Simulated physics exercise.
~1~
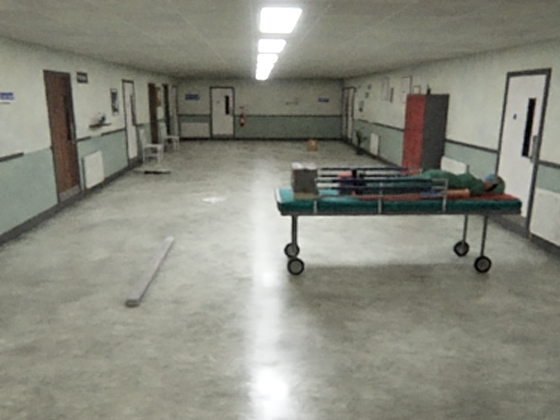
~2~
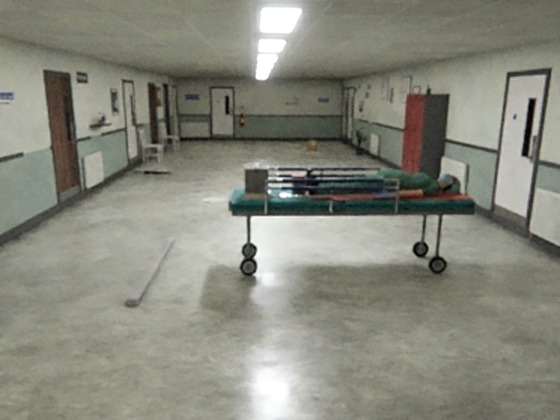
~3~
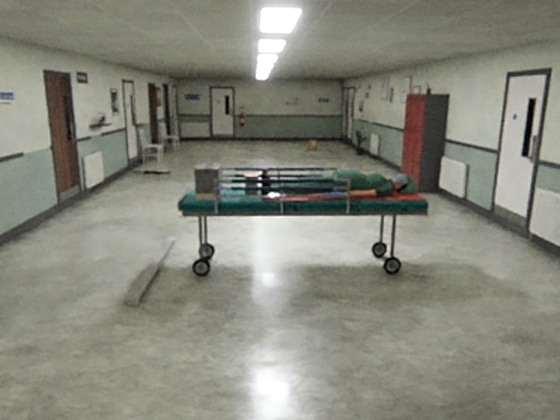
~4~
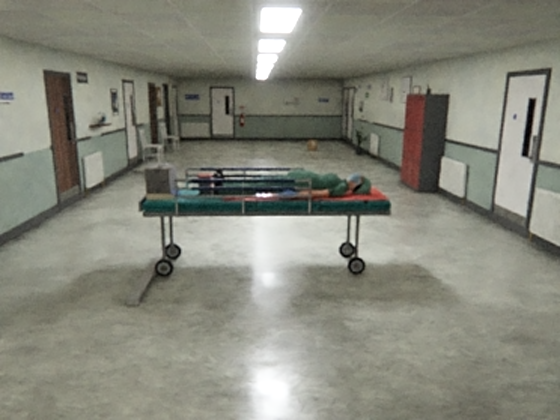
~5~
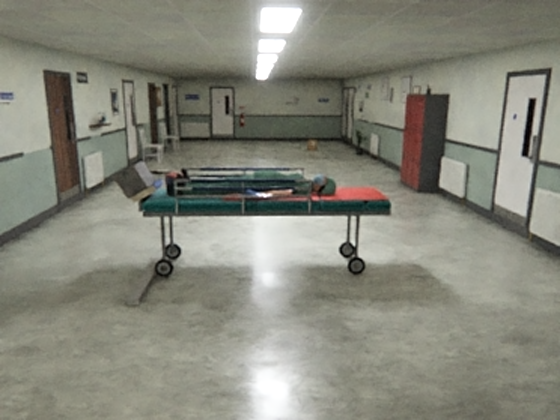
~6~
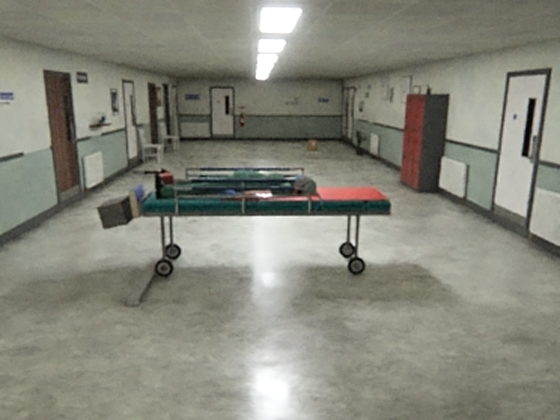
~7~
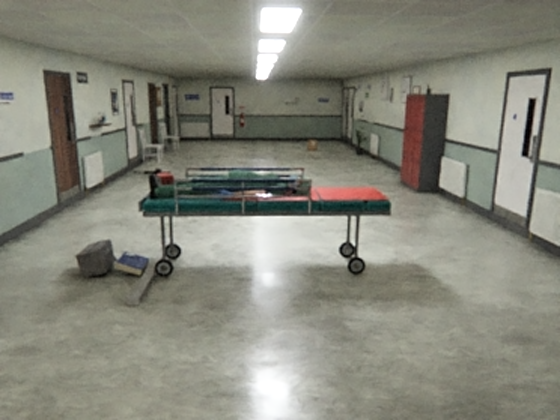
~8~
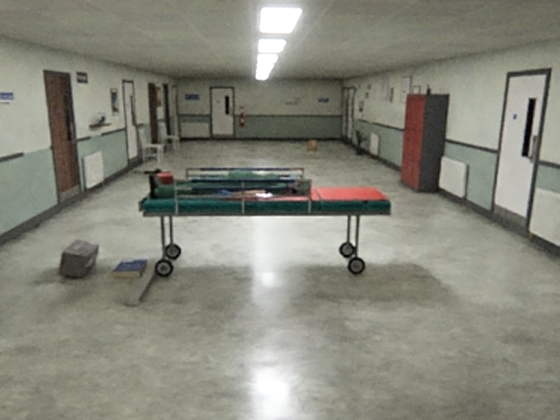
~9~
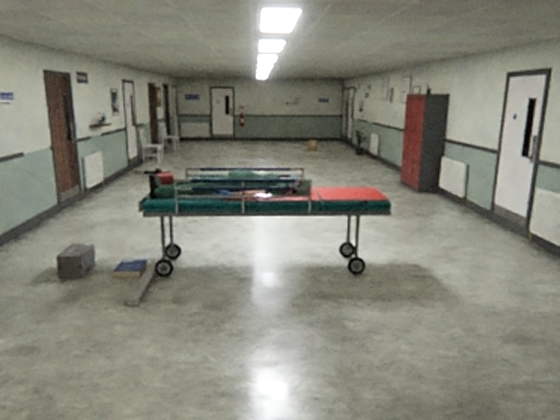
A hospital trolley rolls left and stops, and a grey holdall and blue folder tumble off.
